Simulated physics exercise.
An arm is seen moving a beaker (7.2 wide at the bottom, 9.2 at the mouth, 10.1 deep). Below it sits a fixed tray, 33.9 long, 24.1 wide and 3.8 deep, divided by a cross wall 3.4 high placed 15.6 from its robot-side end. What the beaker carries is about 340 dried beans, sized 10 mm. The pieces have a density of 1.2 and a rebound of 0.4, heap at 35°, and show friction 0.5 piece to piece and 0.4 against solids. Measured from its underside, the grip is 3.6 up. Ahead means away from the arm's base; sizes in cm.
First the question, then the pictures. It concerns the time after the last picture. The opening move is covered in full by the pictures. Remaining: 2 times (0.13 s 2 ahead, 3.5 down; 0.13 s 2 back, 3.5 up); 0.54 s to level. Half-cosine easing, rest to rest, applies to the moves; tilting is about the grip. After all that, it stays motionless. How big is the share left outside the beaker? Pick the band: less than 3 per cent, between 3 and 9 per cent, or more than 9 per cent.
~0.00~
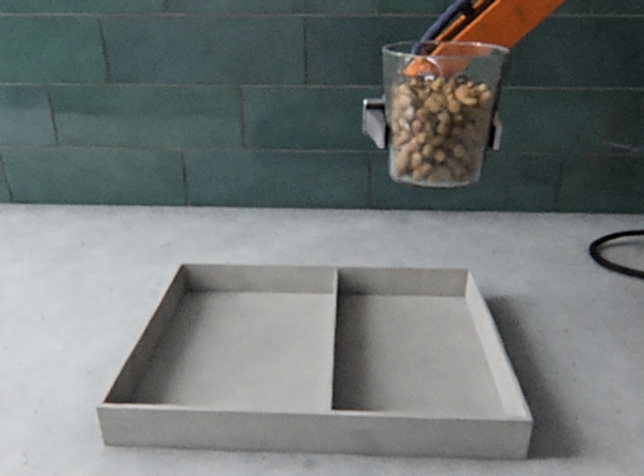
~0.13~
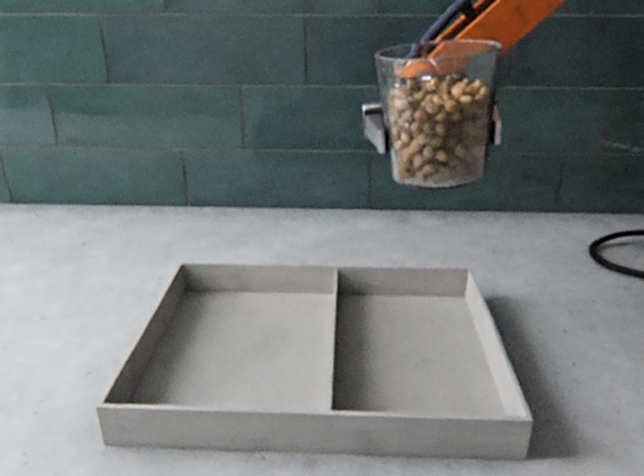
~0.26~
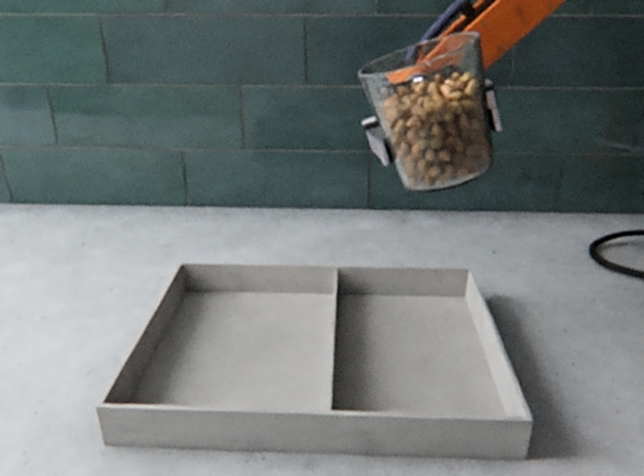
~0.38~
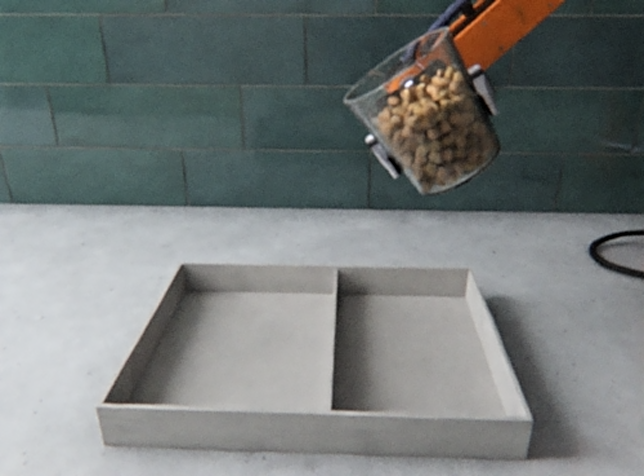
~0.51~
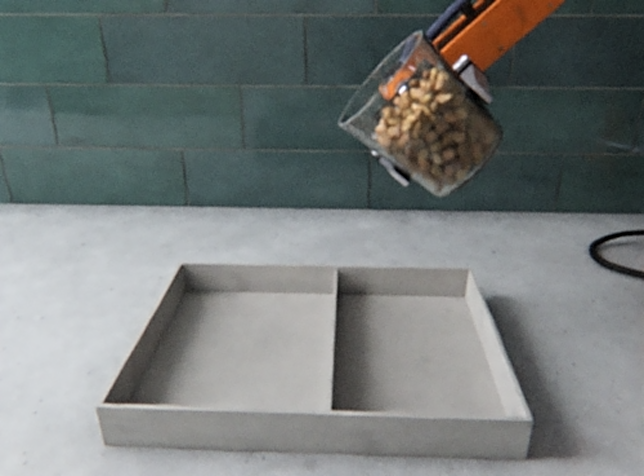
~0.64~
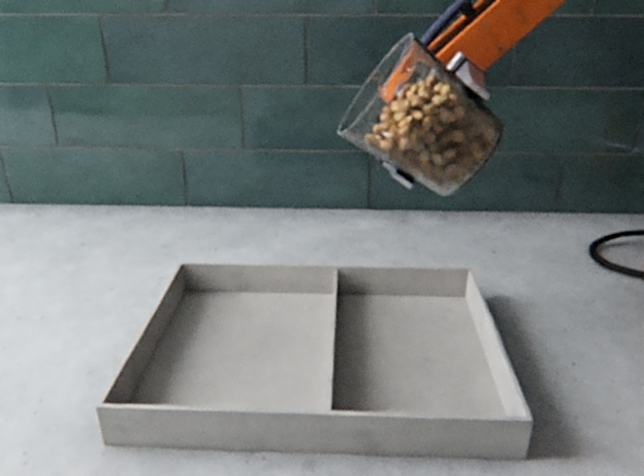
The share is less than 3 per cent.
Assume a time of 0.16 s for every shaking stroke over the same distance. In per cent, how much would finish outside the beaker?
Then about 0 per cent.
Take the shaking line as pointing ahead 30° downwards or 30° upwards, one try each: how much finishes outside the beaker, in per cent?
Estimates, in order: 0 % then 15 %.
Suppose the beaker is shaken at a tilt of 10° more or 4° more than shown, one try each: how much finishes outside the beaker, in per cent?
They would come to near 0 and 0 per cent.
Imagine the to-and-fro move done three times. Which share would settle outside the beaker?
Near 0 per cent.
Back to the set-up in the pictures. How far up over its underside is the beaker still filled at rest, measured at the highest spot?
Around 8.5 cm above the underside.
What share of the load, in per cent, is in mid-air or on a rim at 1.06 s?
About 0 per cent.
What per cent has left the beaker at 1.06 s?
About 0 per cent.
After 1.06 s, tilted 54° forward, highest piece 24 above the table; 337 in the beaker.
After 1.49 s, tilted 18° forward, highest piece 27 above the table; 337 in the beaker.
After 1.90 s, level, highest piece 28 above the table; 337 in the beaker.
After 2.95 s, level, highest piece 28 above the table; 337 in the beaker.
In the end, 337 in the beaker. That is 0 % outside the beaker.
